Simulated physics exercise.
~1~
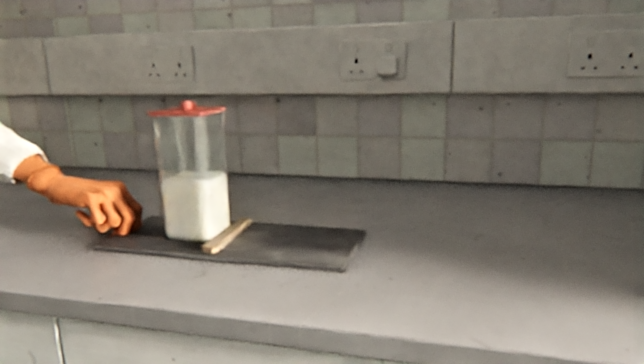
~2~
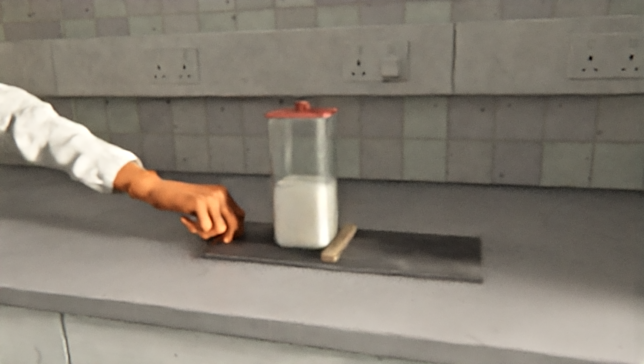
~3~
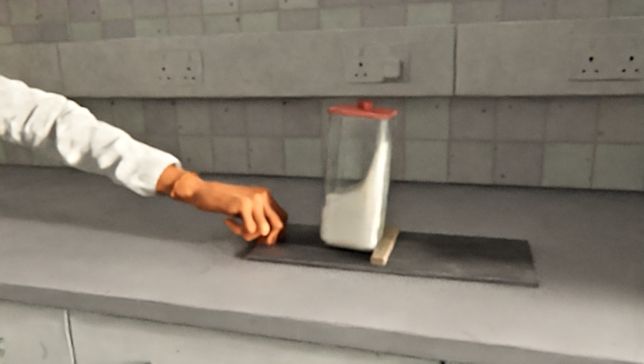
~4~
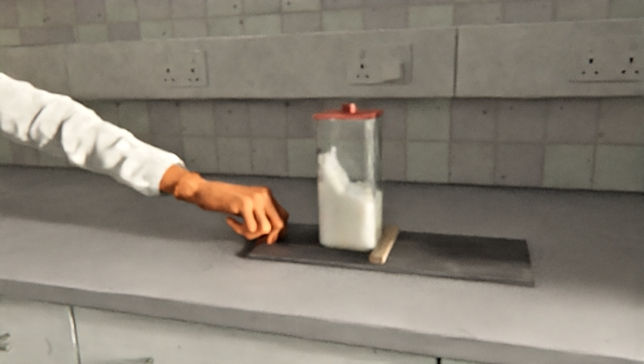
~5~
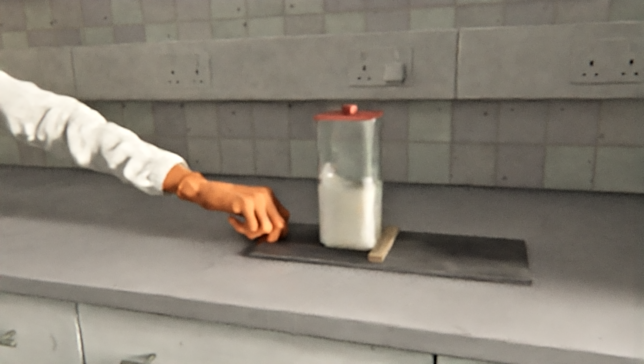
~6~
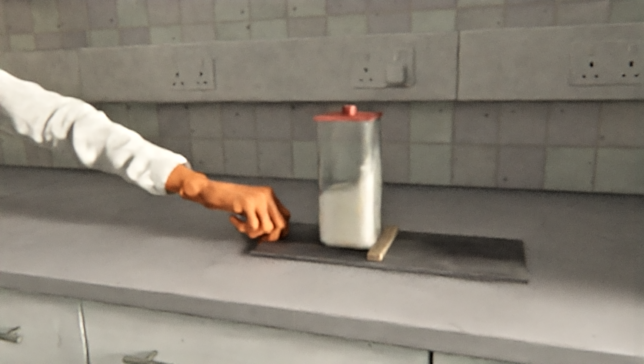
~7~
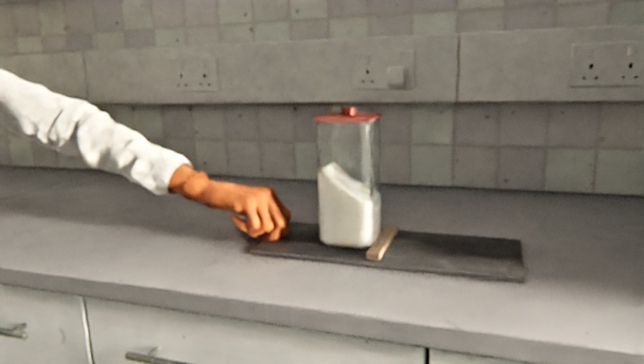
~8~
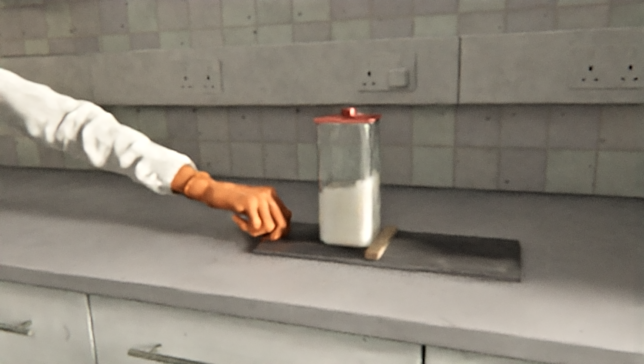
A hand in a white sleeve reaches in from the left to the end of a dark board on a grey kitchen counter, seen from the front and slightly above, with a tiled wall and sockets behind. On the board stands a clear canister with a red lid, partly full of white milk, with a pale wooden batten at its right. The board glides right with the hand and canister, then stops. The canister tips slightly right against the batten as the milk surges up its right side. It settles back upright while the milk sloshes from side to side, and stays standing.
